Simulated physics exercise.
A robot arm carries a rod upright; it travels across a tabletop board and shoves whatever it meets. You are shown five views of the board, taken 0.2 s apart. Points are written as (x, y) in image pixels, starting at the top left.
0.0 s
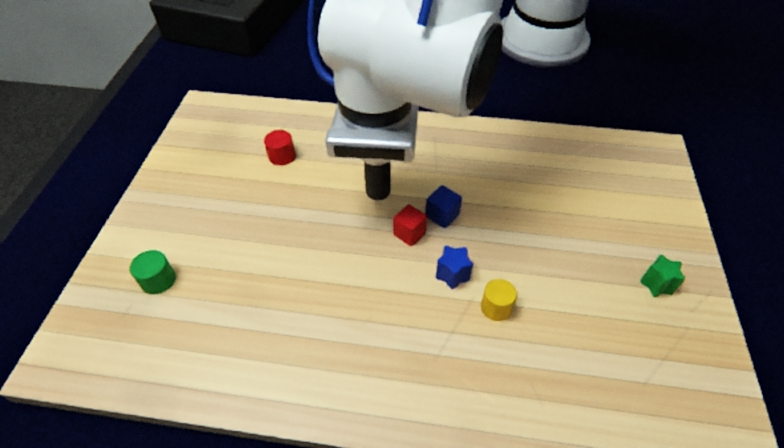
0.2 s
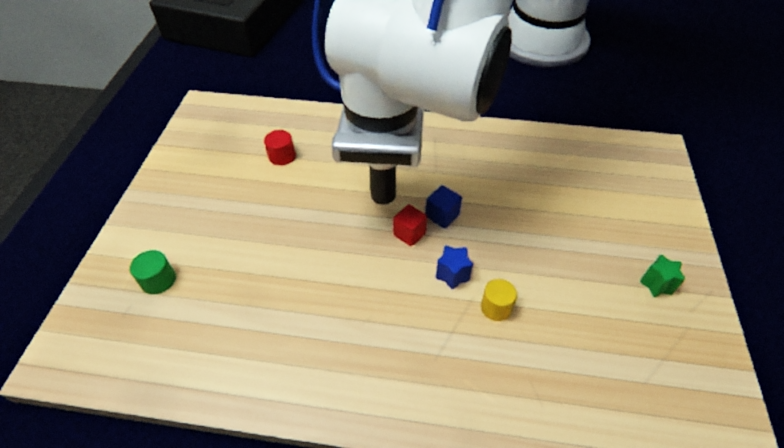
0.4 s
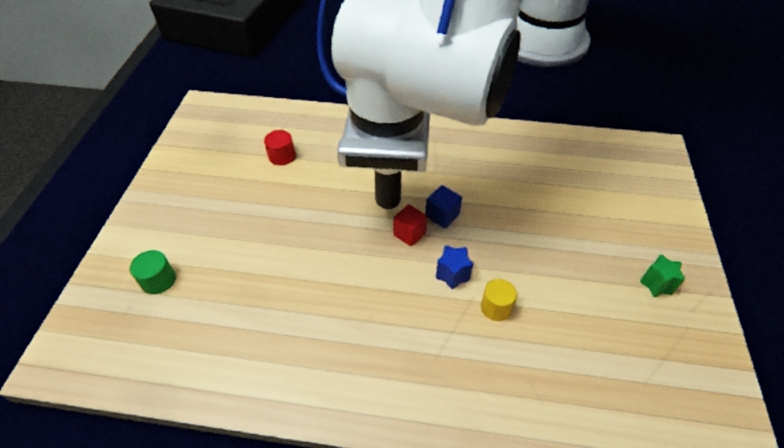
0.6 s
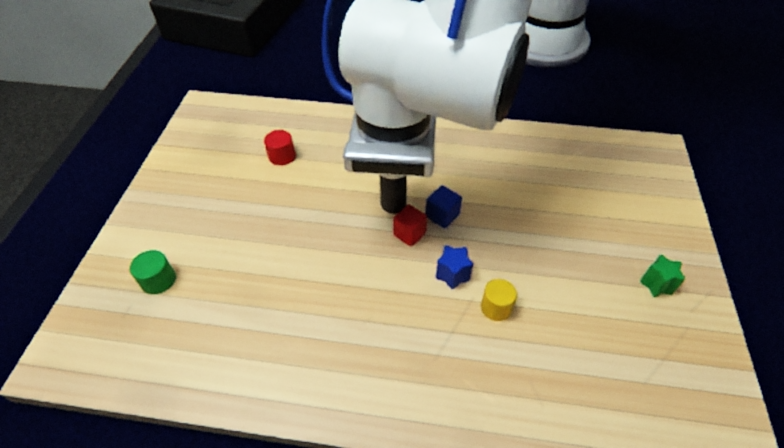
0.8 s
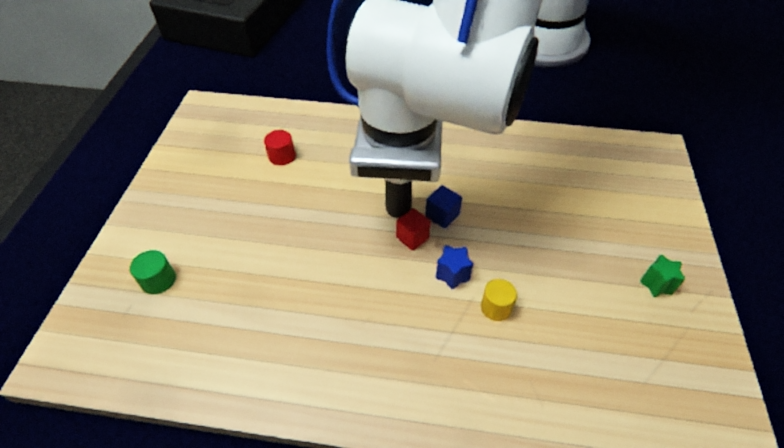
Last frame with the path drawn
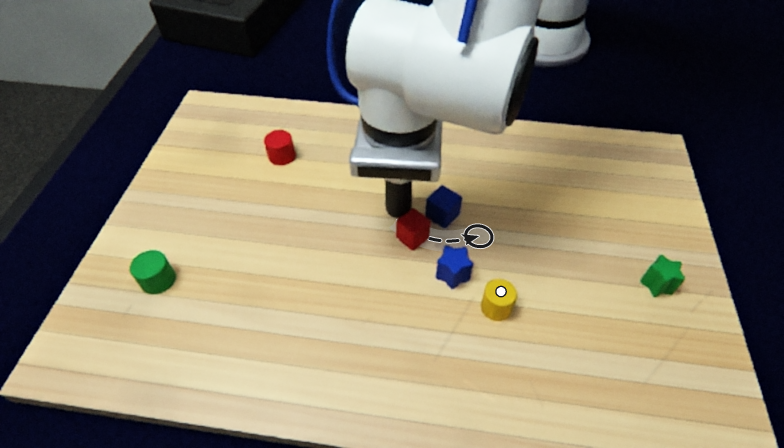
On a light wooden board scattered with small colored blocks, a white robot arm lowered its black rod slowly toward the right and front, then nudged the red cube slightly while the other blocks stayed still.
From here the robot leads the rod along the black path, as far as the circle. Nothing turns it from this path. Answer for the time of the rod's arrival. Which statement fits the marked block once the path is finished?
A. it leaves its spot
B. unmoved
That would be B.
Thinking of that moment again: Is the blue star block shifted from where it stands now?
Short answer: Yes.
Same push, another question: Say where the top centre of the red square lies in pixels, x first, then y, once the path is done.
So, by the moment the path ends, you'll find the top centre of the red square at (444, 245).
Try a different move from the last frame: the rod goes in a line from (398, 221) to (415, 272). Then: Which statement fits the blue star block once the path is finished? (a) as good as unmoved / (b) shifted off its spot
Letter b.
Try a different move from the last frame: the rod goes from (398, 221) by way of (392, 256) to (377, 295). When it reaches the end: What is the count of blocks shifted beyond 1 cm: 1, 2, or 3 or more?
One block, no more.
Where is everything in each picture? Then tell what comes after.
The first picture shows rod tip at (378, 192); block tops, red square at (410, 216); blue star block at (455, 258); yellow round block at (501, 292).
The second picture shows rod at (383, 196); blocks unchanged.
The third picture shows rod at (388, 201); blocks unchanged.
The fourth picture shows rod at (393, 205); blocks unchanged.
The fifth picture shows rod at (398, 209); red square at (414, 220); blue star block at (455, 258); yellow round block at (501, 292).
Path on the board, from (398, 221) by way of (421, 235) and (450, 241) to (479, 236); the dot is on the yellow round block.
On the path given first. One third of the way, rod at (422, 225); red square at (432, 239), turned 30° clockwise.
Two thirds of the way, rod at (453, 230); red square at (444, 245), turned 50° clockwise; blue star block at (466, 270), turned 10° clockwise.
At the end, rod at (481, 225); red square at (444, 245), turned 50° clockwise; blue star block at (466, 270), turned 10° clockwise; yellow round block in place.
